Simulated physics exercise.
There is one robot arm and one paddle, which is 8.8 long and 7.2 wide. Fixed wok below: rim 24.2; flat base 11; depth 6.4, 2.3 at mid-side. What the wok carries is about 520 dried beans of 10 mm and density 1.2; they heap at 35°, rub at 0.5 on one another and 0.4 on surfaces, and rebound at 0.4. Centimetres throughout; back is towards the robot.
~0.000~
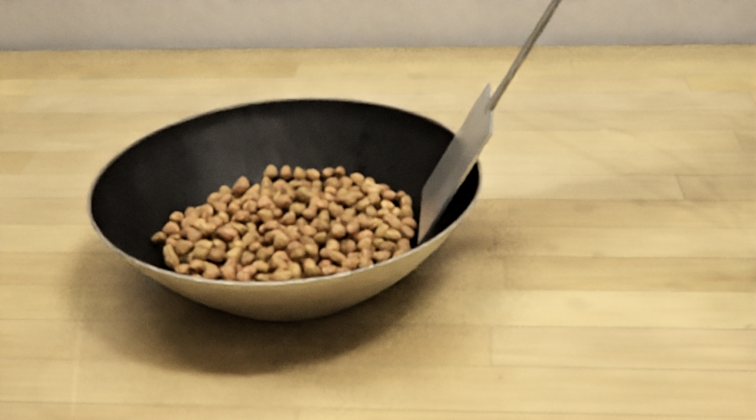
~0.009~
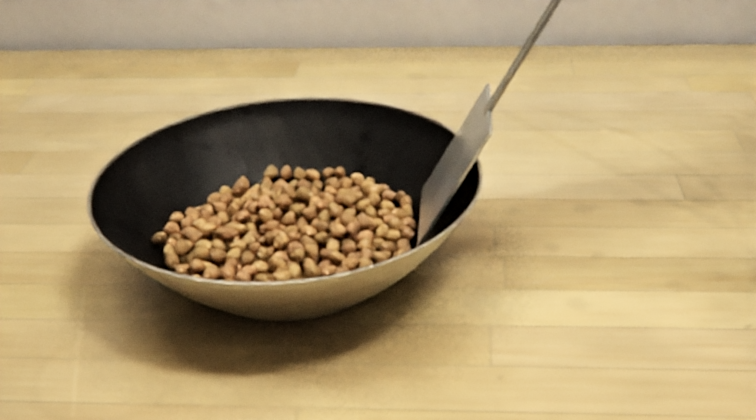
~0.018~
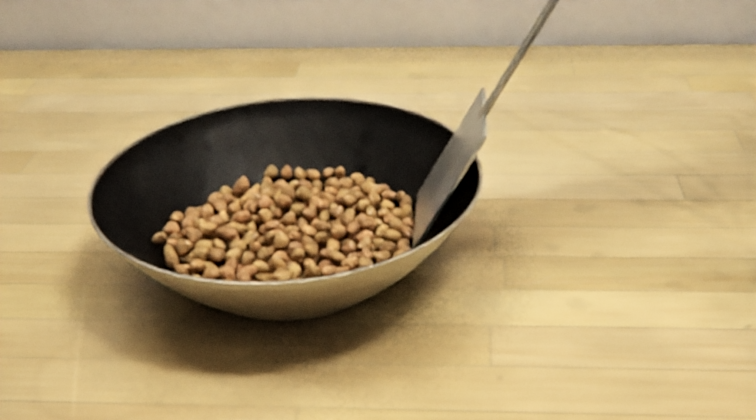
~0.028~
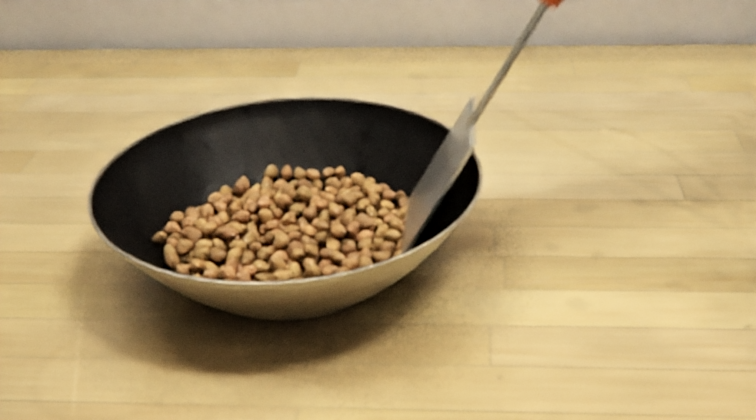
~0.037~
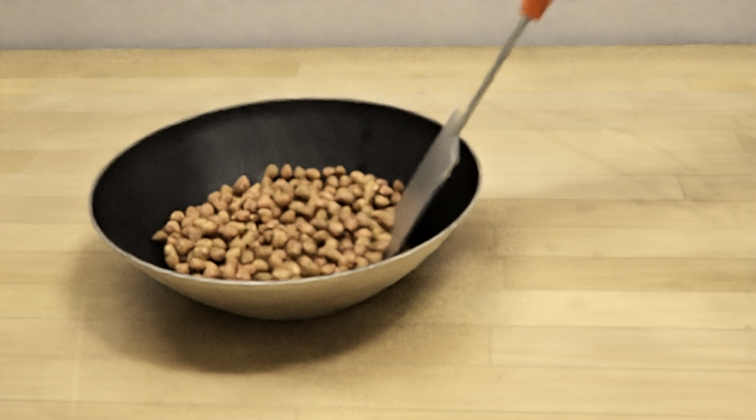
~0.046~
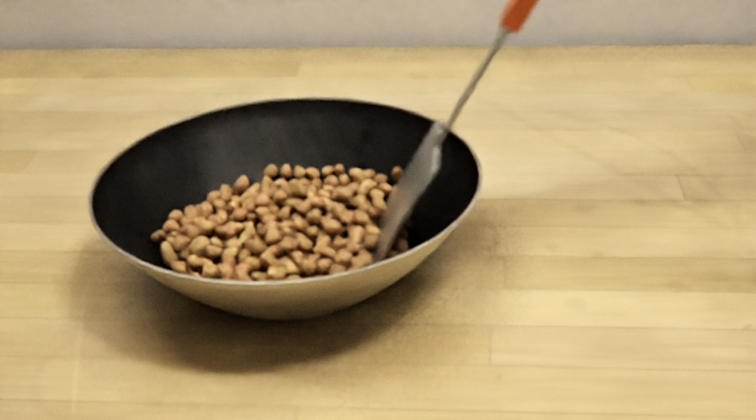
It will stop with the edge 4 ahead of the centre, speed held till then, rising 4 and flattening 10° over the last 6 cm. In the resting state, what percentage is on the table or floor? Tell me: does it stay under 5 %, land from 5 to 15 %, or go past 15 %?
It lands from 5 to 15 %.
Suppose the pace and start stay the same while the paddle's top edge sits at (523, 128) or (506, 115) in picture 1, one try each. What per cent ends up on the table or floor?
Roughly 10% and 10%.
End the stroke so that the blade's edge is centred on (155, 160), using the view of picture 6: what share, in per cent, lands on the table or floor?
Estimate: Approx. 35 %.
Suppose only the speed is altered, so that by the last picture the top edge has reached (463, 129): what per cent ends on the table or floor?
Estimate: Close to 0 %.
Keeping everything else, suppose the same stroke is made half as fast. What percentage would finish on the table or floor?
Around 0 per cent would finish on the table or floor.
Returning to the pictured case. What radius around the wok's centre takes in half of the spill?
I'd say some 30 centimetres, give or take.
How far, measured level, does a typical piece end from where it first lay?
About 4 centimetres.
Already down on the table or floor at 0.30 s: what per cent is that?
My estimate is roughly 6 %.
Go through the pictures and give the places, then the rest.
Paddle top edge at (491, 106), sloping 61°; upper third of the load around (290, 230), from x 160 to 410, top at y 175; 521 in the wok, in the first frame.
Paddle top edge at (490, 107), sloping 61°; upper third of the load around (290, 230), from x 160 to 410, top at y 175, in the second frame.
Paddle top edge at (485, 111), sloping 61°; upper third of the load around (290, 230), from x 160 to 410, top at y 170, in the third frame.
Paddle top edge at (473, 121), sloping 61°; upper third of the load around (290, 230), from x 160 to 410, top at y 170, in the fourth frame.
Paddle top edge at (456, 132), sloping 61°; upper third of the load around (289, 228), from x 160 to 405, top at y 170, in the fifth frame.
Paddle top edge at (438, 142), sloping 61°; upper third of the load around (286, 228), from x 160 to 405, top at y 170; 521 in the wok, in the sixth frame.
After 0.07 s, sloping 61°, highest piece 6 above the table; 521 in the wok.
After 0.09 s, sloping 57°, highest piece 8 above the table; 521 in the wok.
After 0.30 s, sloping 51°, highest piece 13 above the table; 473 in the wok, 30 on the table or floor, 18 on the blade or in flight.
After 1.35 s, sloping 51°, highest piece 7 above the table; 473 in the wok, 48 on the table or floor.
At rest, 473 in the wok, 48 on the table or floor. That is 9 % on the table or floor.
